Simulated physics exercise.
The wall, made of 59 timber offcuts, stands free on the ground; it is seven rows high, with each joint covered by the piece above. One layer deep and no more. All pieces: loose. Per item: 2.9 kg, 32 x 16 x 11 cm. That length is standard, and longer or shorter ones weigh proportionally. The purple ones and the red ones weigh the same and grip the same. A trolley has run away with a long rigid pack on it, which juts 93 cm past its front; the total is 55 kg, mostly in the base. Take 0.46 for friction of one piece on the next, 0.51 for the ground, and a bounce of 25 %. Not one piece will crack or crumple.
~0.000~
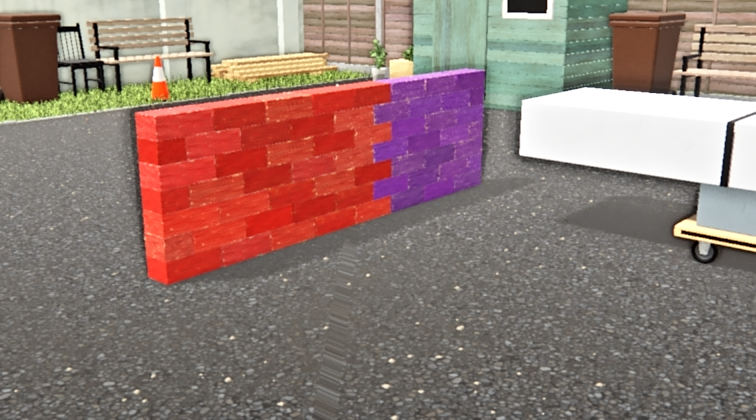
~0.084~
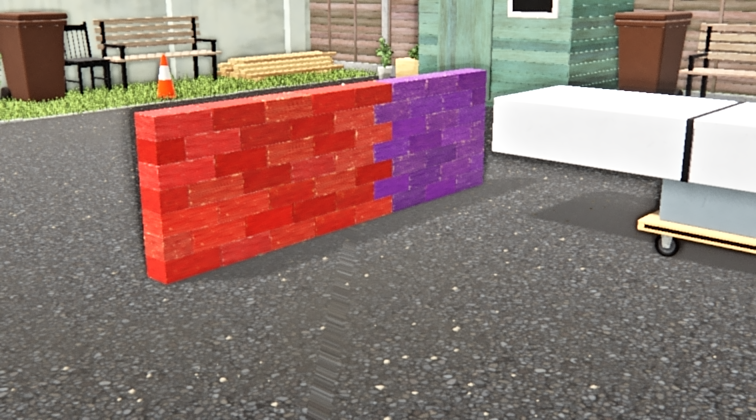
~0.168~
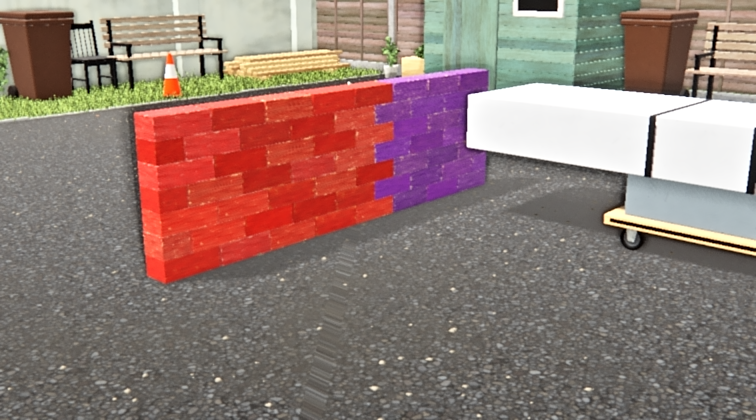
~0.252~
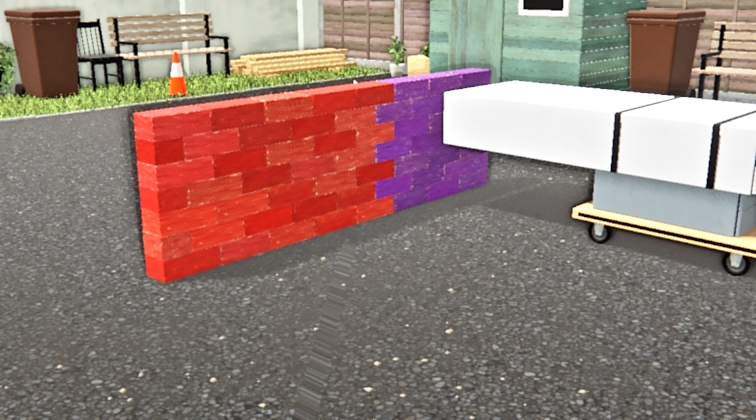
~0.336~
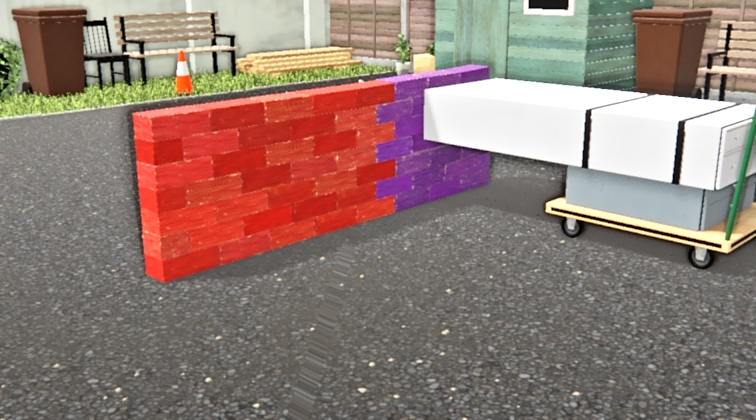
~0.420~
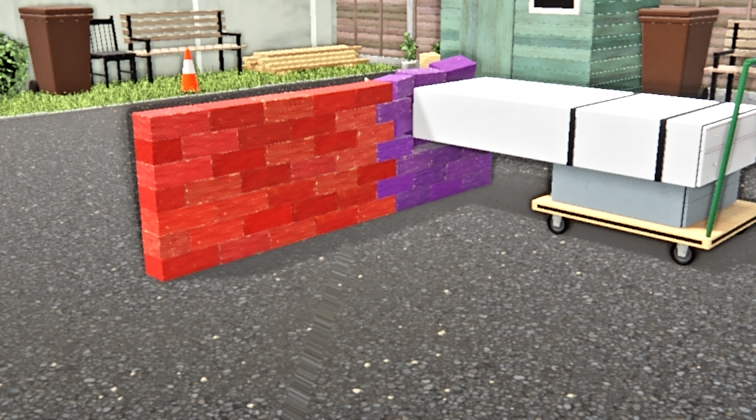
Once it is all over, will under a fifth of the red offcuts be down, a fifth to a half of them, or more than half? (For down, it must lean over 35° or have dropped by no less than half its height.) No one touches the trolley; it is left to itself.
Under a fifth.
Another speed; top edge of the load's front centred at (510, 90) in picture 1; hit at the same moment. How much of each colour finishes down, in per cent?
Down at the end: Purple 70 per cent, red 0 per cent.
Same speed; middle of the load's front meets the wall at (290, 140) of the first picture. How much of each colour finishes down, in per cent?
Purple 10 %, red 60 %.
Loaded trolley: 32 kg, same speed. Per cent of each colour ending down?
Down at the end: Purple 70 per cent, red 0 per cent.
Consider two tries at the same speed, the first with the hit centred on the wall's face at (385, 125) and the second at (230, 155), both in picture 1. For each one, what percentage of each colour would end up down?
For purple it's 50 then 0 per cent, for red 30 then 50 per cent.
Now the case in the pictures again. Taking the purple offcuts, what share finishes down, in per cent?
For purple, it's 70 per cent down at the end.
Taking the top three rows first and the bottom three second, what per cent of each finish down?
Top 40, bottom 10 per cent.
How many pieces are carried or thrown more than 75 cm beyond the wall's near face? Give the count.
I'd put it near 8.
After 0.52 s, load 24 cm past the wall's line, still rolling; none of the 35 red offcuts down (7 of 59 in all colours); top red offcut unmoved; top purple offcut leaning 30°.
After 0.70 s, load 44 cm past the wall's line, still rolling; none of the 35 red offcuts down (12 of 59 in all colours); top red offcut unmoved; top purple offcut leaning 51°, 37 cm lower.
After 1.02 s, load 77 cm past the wall's line, still rolling; 1 of the 35 red offcuts down (14 of 59 in all colours); top red offcut unmoved; top purple offcut leaning 19°, 63 cm lower.
After 1.48 s, load 1.11 m past the wall's line, still rolling; 1 of the 35 red offcuts down (15 of 59 in all colours); top red offcut unmoved; top purple offcut 68 cm lower.
At rest (2.5 s), load 1.11 m past the wall's line, still rolling; 1 of the 35 red offcuts down (17 of 59 in all colours); top red offcut unmoved; top purple offcut 68 cm lower. That is 3 per cent. As the last picture would show them, middles, top red offcut near (280, 107), top purple offcut near (355, 147).
